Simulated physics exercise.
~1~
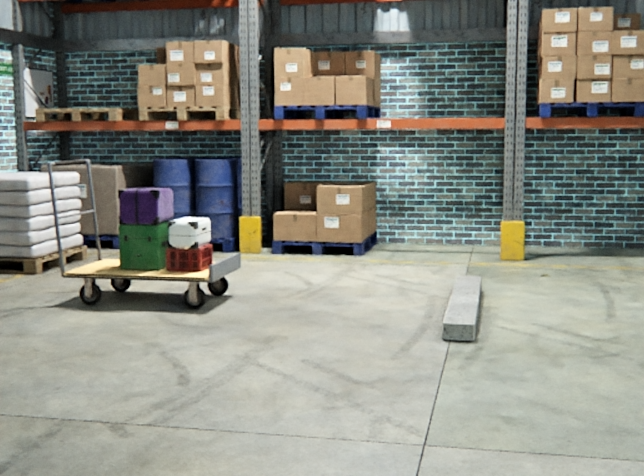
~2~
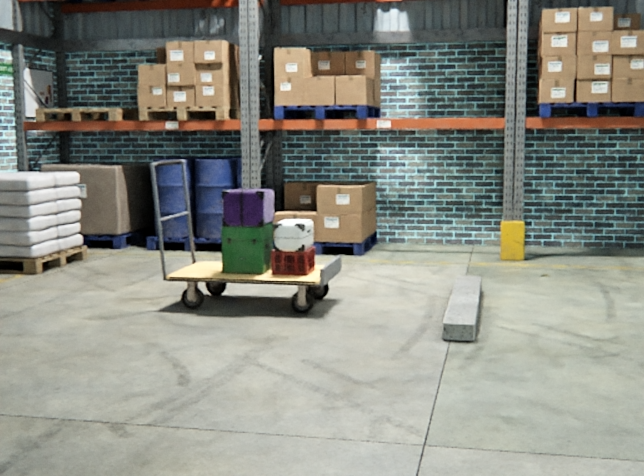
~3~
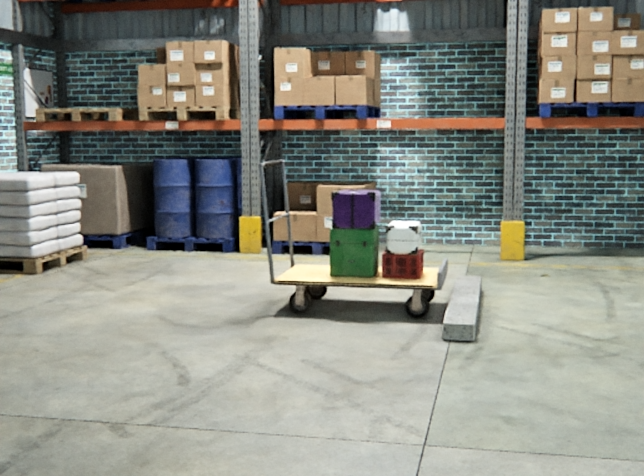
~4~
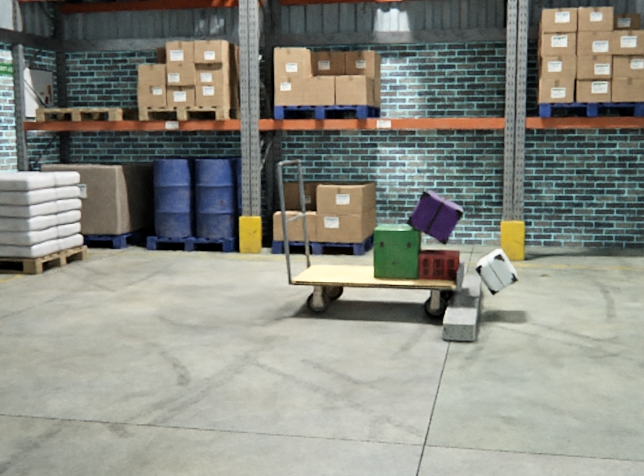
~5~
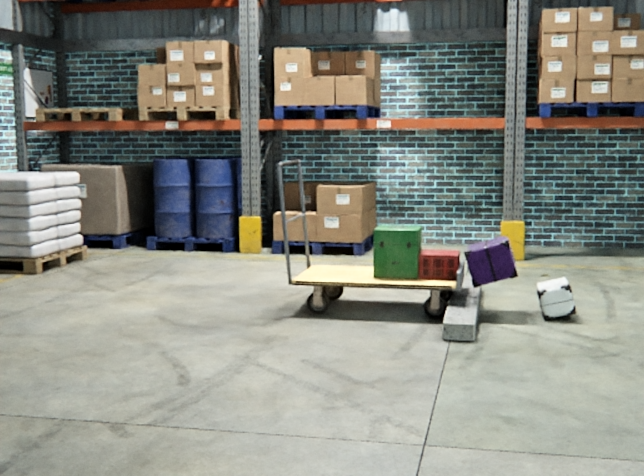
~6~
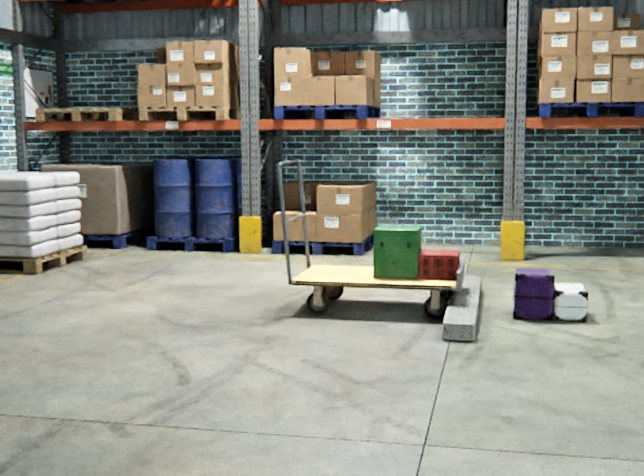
In a warehouse, a loaded flatbed trolley rolled right until it stopped against a low grey step, and the white and purple cases tumbled off the front onto the floor beyond, while the green box and red crate slid forward but stayed aboard.
